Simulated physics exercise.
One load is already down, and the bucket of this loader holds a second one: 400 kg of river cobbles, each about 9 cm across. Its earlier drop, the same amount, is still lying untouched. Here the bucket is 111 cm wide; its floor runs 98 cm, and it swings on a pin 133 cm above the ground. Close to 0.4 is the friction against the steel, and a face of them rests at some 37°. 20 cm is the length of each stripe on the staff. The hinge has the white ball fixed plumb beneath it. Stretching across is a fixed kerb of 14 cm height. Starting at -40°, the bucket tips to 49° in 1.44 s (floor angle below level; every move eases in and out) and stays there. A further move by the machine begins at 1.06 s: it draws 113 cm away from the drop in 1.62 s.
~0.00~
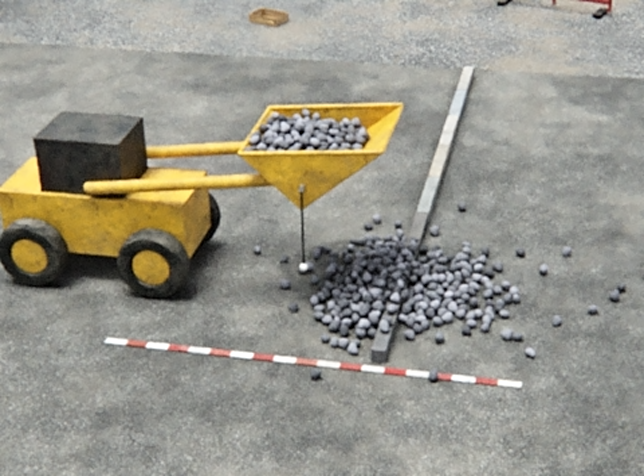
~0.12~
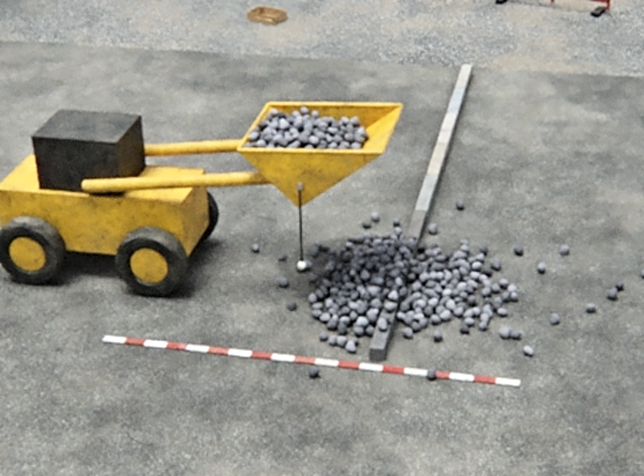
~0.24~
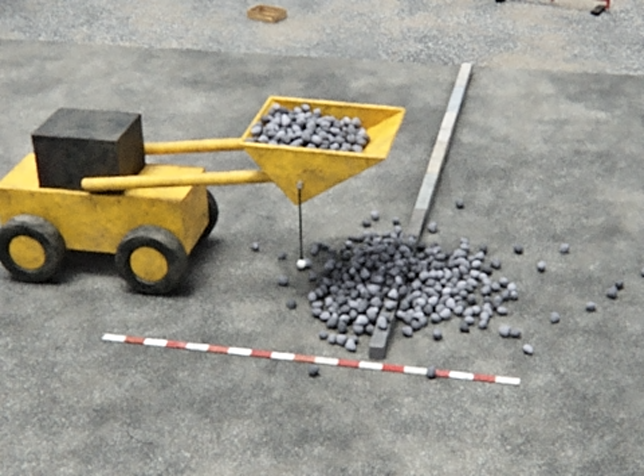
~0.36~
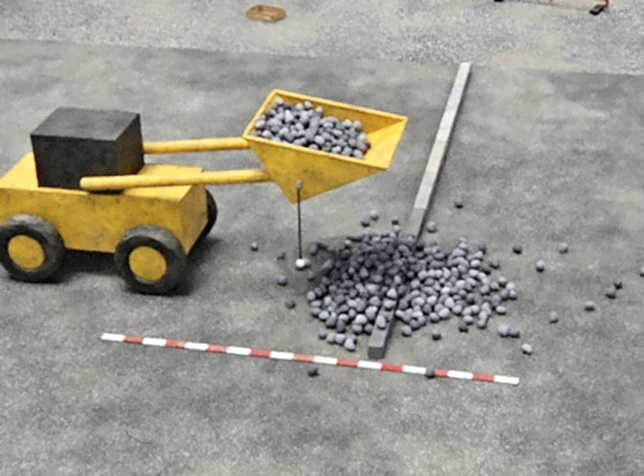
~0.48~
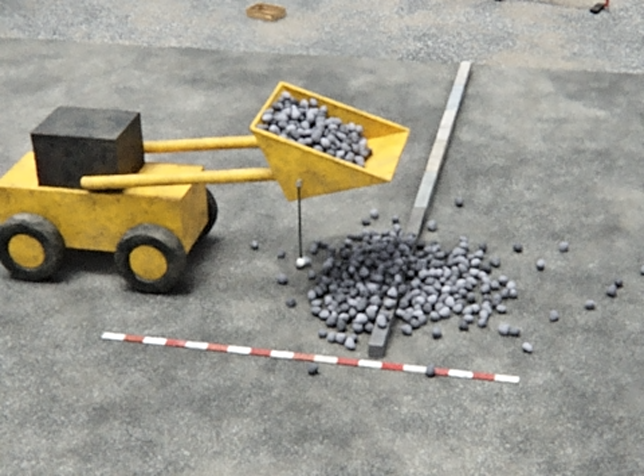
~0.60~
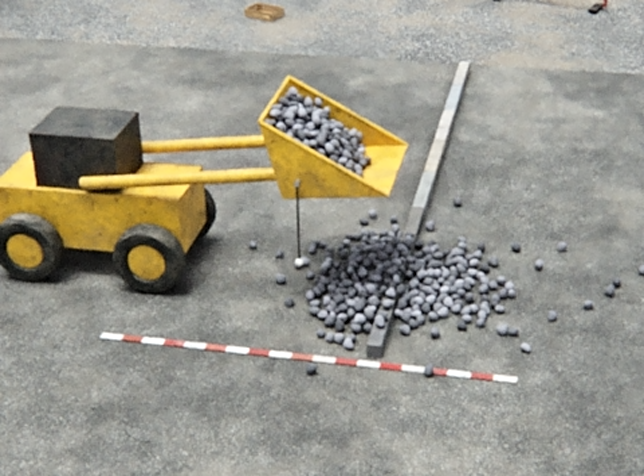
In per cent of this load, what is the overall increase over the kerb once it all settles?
33 out of 100, about.
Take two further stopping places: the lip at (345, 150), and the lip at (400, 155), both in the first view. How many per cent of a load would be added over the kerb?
Around 0 percent, then around 50 percent.
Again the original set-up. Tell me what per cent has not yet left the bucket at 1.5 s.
It holds some 10 percent.
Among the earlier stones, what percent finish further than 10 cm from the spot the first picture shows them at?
I'd put it at about 15 per cent.
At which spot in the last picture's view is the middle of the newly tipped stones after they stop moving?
Centre: Approx. (372, 273).
After 1.1 s the floor is at 35°; in per cent of one load, 99 in the bucket, 63 on this side of the kerb, 38 over the kerb; the foremost stones are at (580, 289).
After 1.5 s the floor is at 49°; in per cent of one load, 11 in the bucket, 133 on this side of the kerb, 56 over the kerb; the foremost stones are at (580, 289).
After 3.1 s the floor is at 49°; in per cent of one load, 0 in the bucket, 129 on this side of the kerb, 71 over the kerb; the foremost stones are at (596, 284).
After 5.8 s the floor is at 49°; in per cent of one load, 0 in the bucket, 129 on this side of the kerb, 71 over the kerb; the foremost stones are at (596, 284). Net gain over the kerb, 33.
